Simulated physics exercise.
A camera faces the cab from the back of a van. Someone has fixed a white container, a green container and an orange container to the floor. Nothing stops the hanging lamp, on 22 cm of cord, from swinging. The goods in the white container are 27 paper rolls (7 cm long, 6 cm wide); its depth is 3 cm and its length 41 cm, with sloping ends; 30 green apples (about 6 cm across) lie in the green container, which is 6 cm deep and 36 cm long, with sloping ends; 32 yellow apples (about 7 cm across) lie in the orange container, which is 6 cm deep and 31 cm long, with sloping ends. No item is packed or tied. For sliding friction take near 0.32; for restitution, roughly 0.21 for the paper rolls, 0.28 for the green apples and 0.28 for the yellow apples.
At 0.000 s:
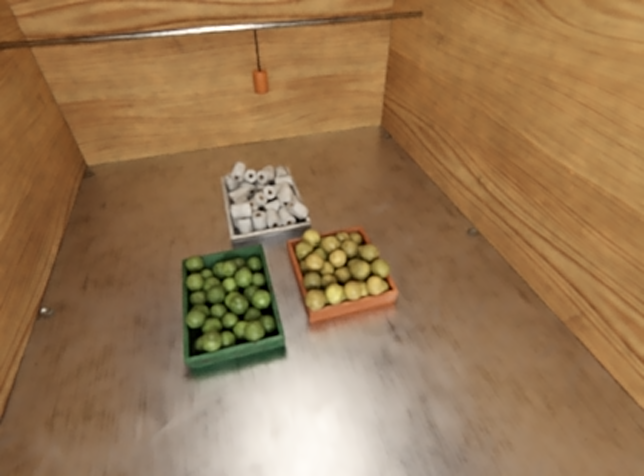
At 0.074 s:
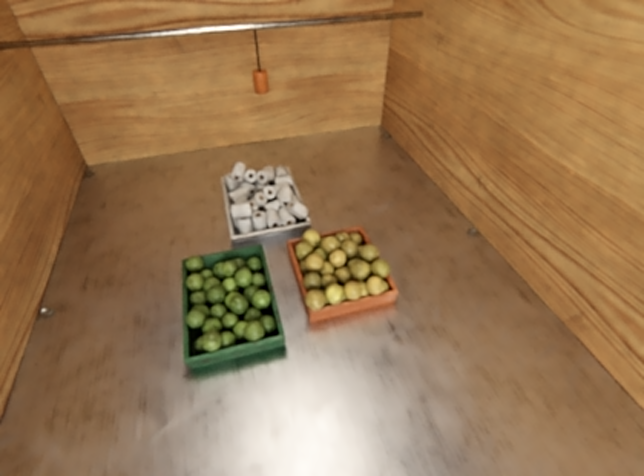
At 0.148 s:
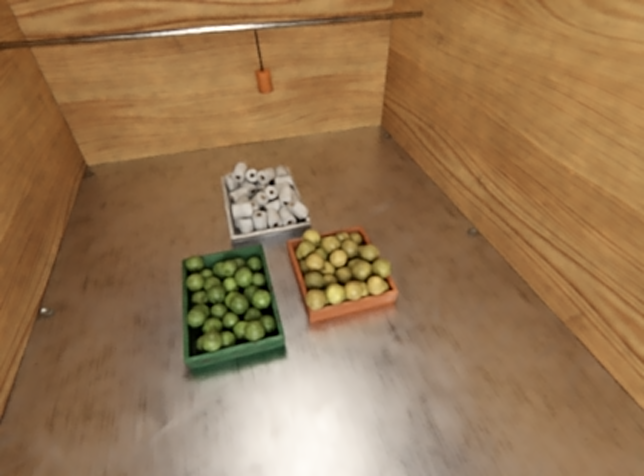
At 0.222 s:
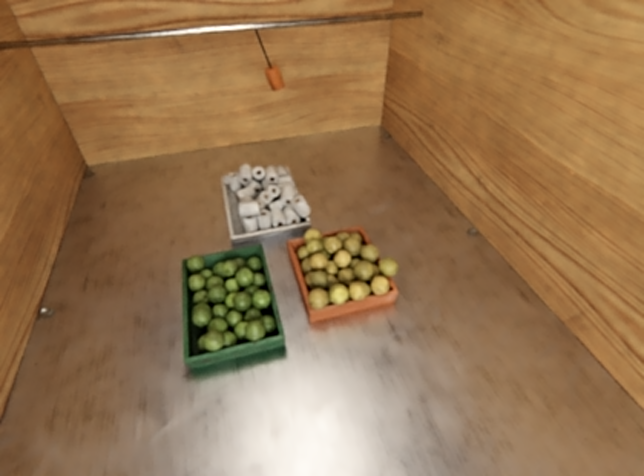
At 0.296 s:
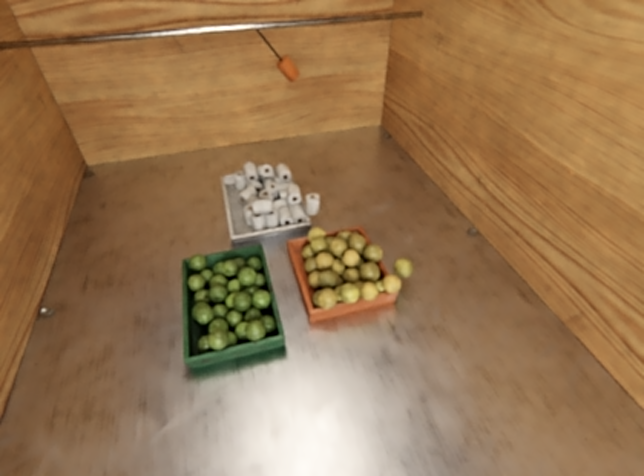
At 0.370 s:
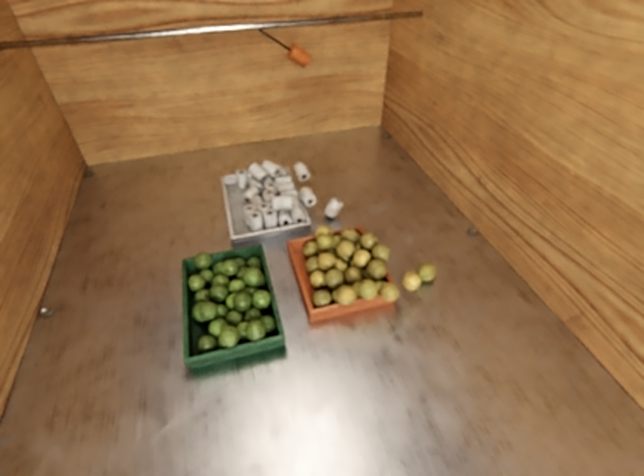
In a wood-walled van, the hanging lamp swings right and some yellow apples and paper rolls leave their containers.
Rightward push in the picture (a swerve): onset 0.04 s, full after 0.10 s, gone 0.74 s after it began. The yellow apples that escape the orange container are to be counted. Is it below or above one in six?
The one-sixth line is crossed.
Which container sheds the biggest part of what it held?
It's the orange container.
After 0.53 s, 5 of 27 out of the white container, 0 of 30 out of the green container and 10 of 32 out of the orange container.
After 0.74 s, 6 of 27 out of the white container, 1 of 30 out of the green container and 14 of 32 out of the orange container.
After 1.02 s, 6 of 27 out of the white container, 2 of 30 out of the green container and 14 of 32 out of the orange container.
Final count (at 1.38 s), 6 of 27 out of the white container, 2 of 30 out of the green container and 14 of 32 out of the orange container. Asked share, 14 of 32, 44 per cent.
